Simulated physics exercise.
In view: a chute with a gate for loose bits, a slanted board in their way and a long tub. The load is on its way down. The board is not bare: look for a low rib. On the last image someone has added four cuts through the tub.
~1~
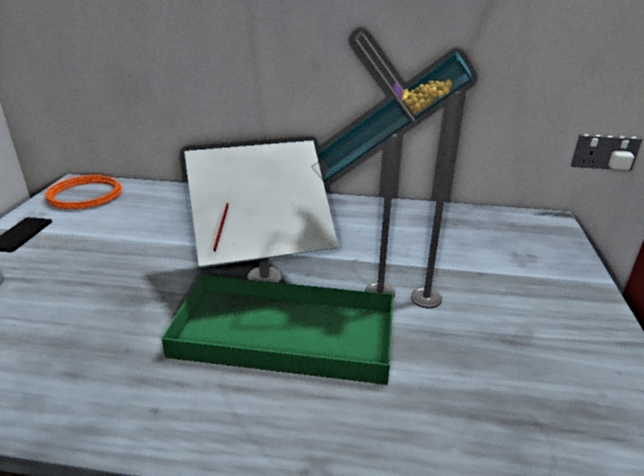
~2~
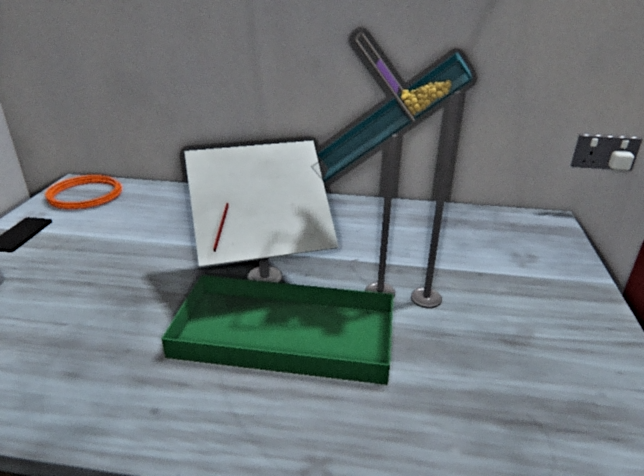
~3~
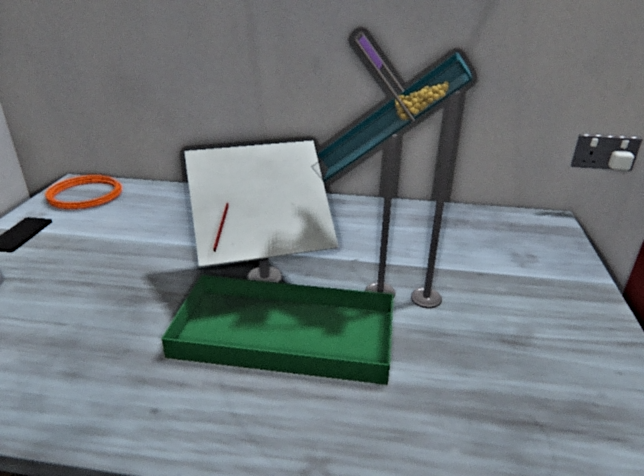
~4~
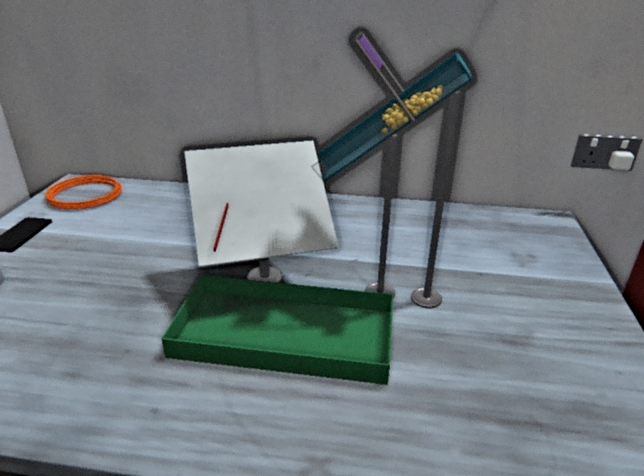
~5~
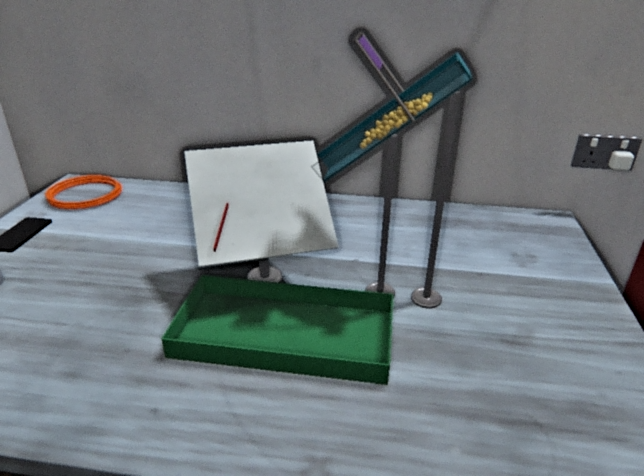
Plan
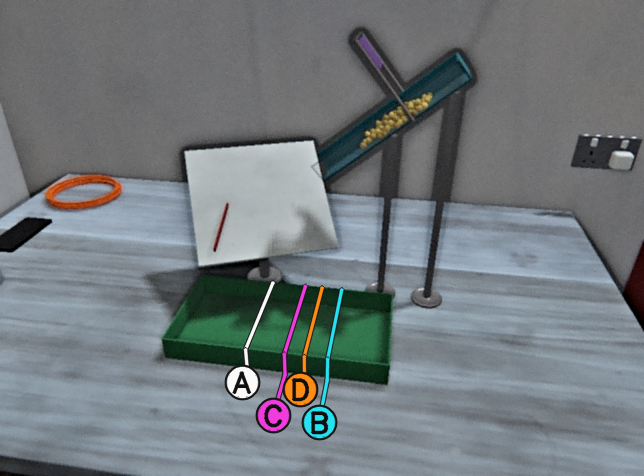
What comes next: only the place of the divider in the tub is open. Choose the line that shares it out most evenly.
The best line is A.
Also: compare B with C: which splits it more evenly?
C it is.
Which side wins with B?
More lands on the left.
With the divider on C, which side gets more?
More lands on the left.
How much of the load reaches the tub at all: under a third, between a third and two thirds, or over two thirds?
Over two thirds.
On the marked copy, line A crosses the front rim at (245, 348); line B crosses the front rim at (327, 358); line C crosses the front rim at (284, 353); line D crosses the front rim at (304, 355).
With A, of what is caught, roughly half on the left of the divider, roughly half on the right.
With B, of what is caught, every piece on the left of the divider, not one piece on the right.
With C, of what is caught, the larger part on the left of the divider, about a tenth on the right.
With D, of what is caught, almost all on the left of the divider, just a few on the right.
